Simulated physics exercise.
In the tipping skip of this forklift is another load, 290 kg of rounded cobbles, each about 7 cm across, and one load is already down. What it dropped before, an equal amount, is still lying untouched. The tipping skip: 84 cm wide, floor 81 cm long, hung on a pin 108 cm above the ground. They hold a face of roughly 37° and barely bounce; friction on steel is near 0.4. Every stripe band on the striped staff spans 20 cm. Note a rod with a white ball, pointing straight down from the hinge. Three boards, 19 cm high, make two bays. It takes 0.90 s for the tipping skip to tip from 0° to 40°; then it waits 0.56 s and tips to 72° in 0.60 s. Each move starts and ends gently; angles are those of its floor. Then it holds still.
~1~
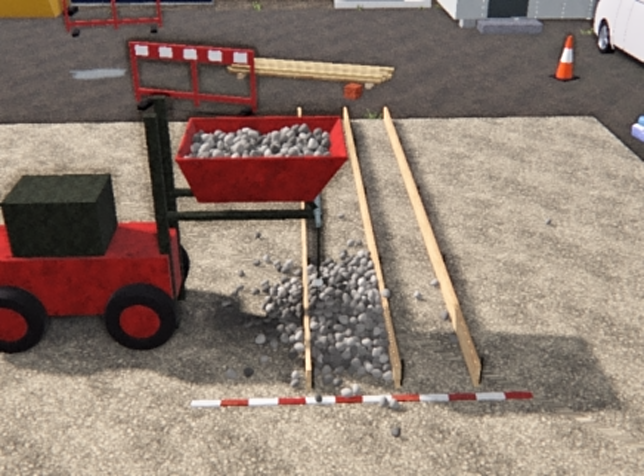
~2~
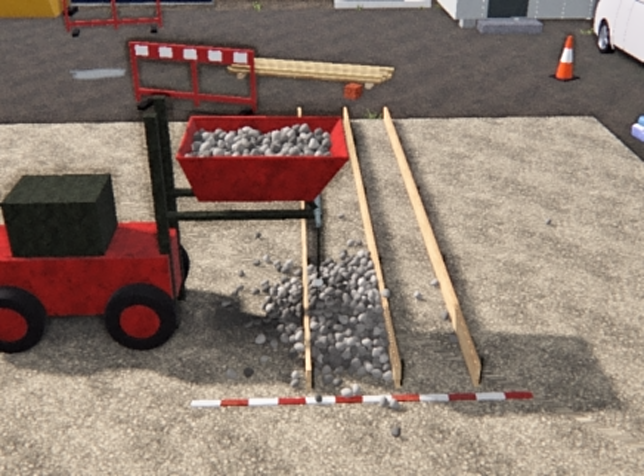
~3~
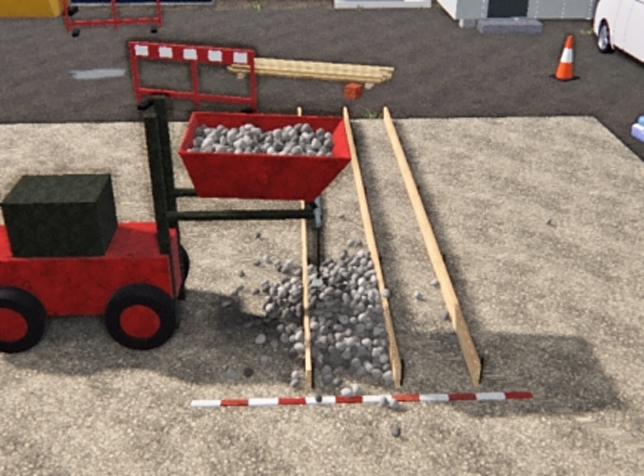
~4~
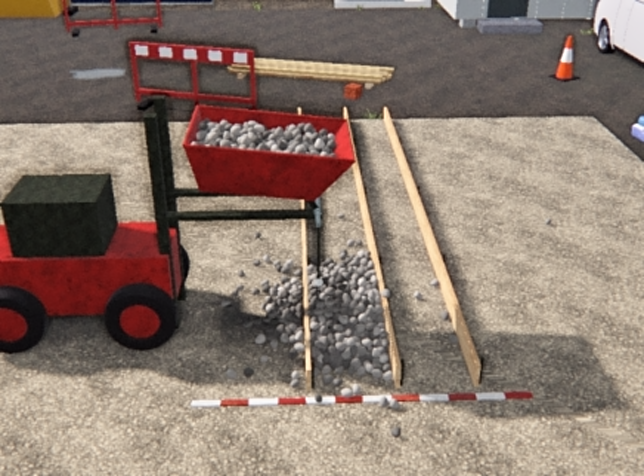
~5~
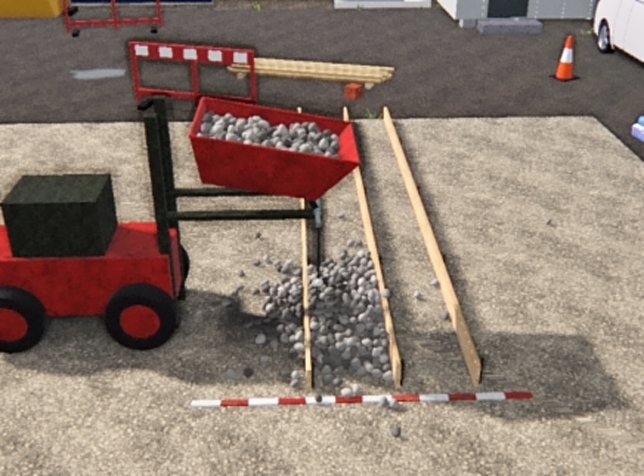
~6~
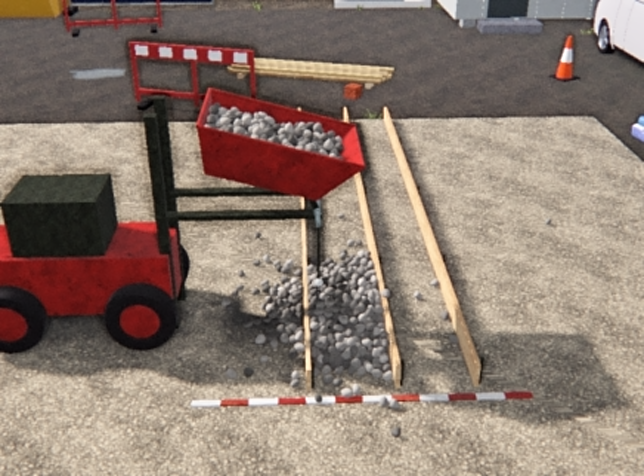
A red forklift stood still with its raised red skip full of grey stones above a pile lying among wooden boards, and the skip slowly tilted down towards the right, its stones still inside.
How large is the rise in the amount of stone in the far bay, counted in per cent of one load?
72 %.
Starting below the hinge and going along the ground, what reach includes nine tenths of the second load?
I'd estimate about 160 cm.
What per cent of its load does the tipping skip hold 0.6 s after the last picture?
That works out to about 100 %.
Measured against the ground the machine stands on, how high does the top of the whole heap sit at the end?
Looks like about 30 cm above the machine's ground.
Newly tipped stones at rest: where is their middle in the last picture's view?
Middle: Approx. (432, 310) px.
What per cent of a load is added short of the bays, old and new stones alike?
About 0 per cent.
Then, 0.3 s after the last picture the floor is at 34°; in per cent of one load, 100 in the tipping skip, 16 short of the bays, 82 in the near bay, 1 in the far bay; the foremost stones are at (434, 292).
Then, 0.6 s after the last picture the floor is at 40°; in per cent of one load, 100 in the tipping skip, 16 short of the bays, 82 in the near bay, 1 in the far bay; the foremost stones are at (434, 292).
Then, 2.1 s after the last picture the floor is at 72°; in per cent of one load, 42 in the tipping skip, 16 short of the bays, 82 in the near bay, 50 in the far bay, 9 past the last board; the foremost stones are at (490, 288).
Then, 4.5 s after the last picture the floor is at 72°; in per cent of one load, 0 in the tipping skip, 16 short of the bays, 82 in the near bay, 73 in the far bay, 28 past the last board; the foremost stones are at (619, 288). Net gain in the far bay, 72.
